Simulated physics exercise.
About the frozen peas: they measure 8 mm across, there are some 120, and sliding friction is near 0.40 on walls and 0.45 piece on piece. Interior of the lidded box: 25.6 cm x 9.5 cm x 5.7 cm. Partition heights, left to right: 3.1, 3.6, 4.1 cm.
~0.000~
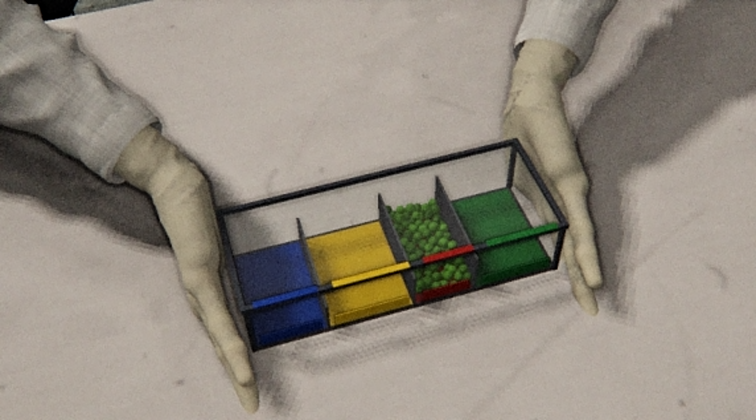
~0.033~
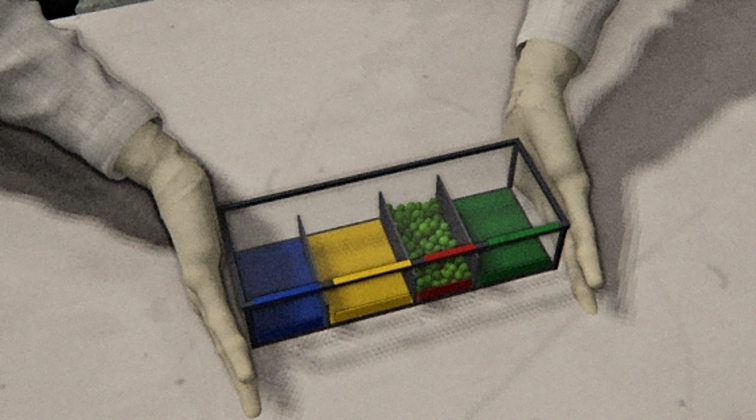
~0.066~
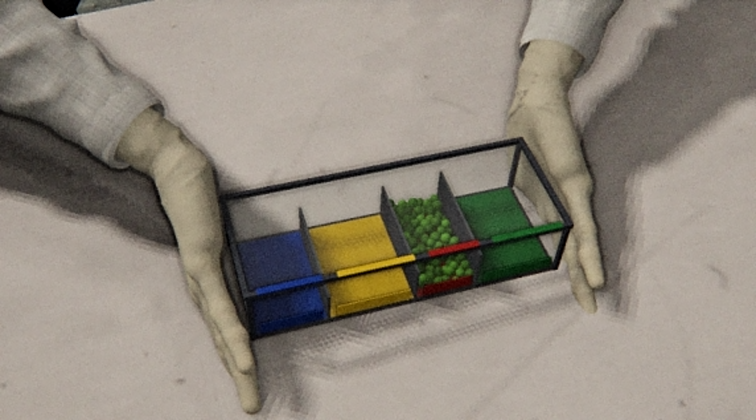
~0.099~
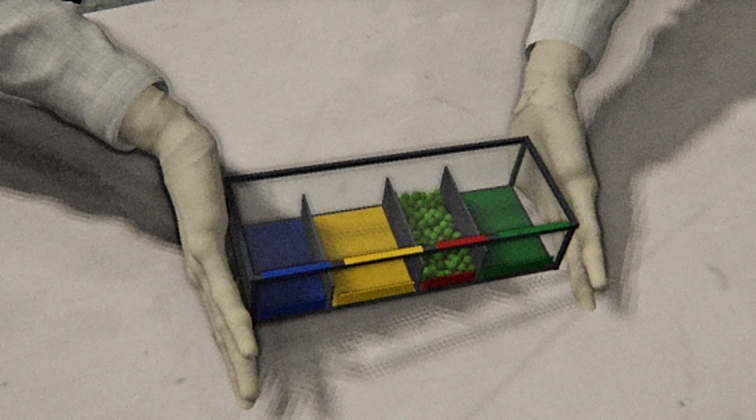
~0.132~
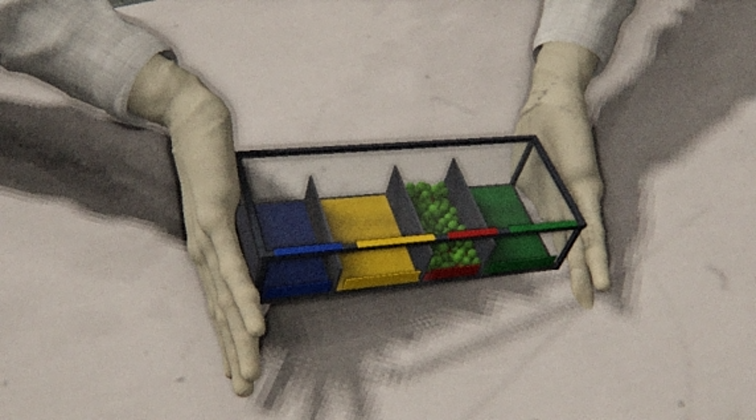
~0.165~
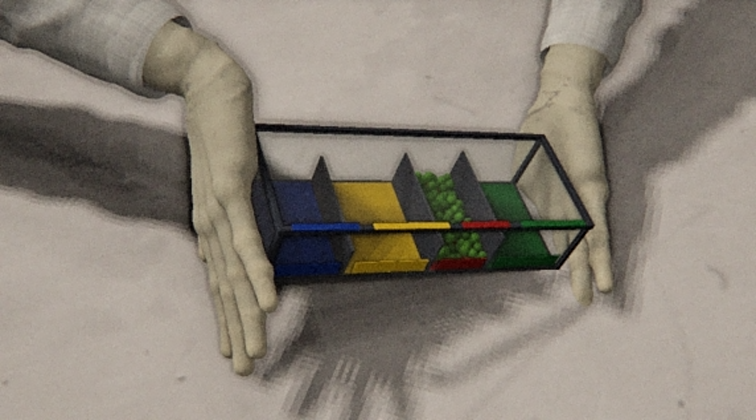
In the video, two hands hold a clear, dark-edged box with blue, yellow, red and green sections, small green balls filling the red one. The hands keep it nearly still, then tilt it, raising its left end.
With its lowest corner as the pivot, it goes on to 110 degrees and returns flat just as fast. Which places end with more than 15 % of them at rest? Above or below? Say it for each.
As I see it, red: Qualifies; blue: Does not qualify; green: Qualifies; yellow: Does not qualify.
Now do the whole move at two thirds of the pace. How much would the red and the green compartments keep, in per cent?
Red 35 %, green 65 %.
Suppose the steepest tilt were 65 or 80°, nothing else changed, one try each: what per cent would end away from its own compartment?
Roughly 5 percent, then roughly 25 percent.
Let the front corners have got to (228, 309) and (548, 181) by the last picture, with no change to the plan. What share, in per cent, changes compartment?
I'd say close to 100 in a hundred.
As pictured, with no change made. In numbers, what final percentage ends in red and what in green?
Red: 45; green: 55.
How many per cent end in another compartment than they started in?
Share changed: Approx. 55 %.
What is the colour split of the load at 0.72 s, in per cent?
Red 75; blue 0; green 25; yellow 0.
Then, at 0.72 s, tilt 110 degrees; red 75 %, green 25 %.
Then, at 1.09 s, tilt 47 degrees; red 50 %, green 50 %.
Then, at 1.55 s, tilt 0 degrees; red 45 %, green 55 %.
By 2.3 s all is still; red 45 %, blue 0 %, green 55 %, yellow 0 %.
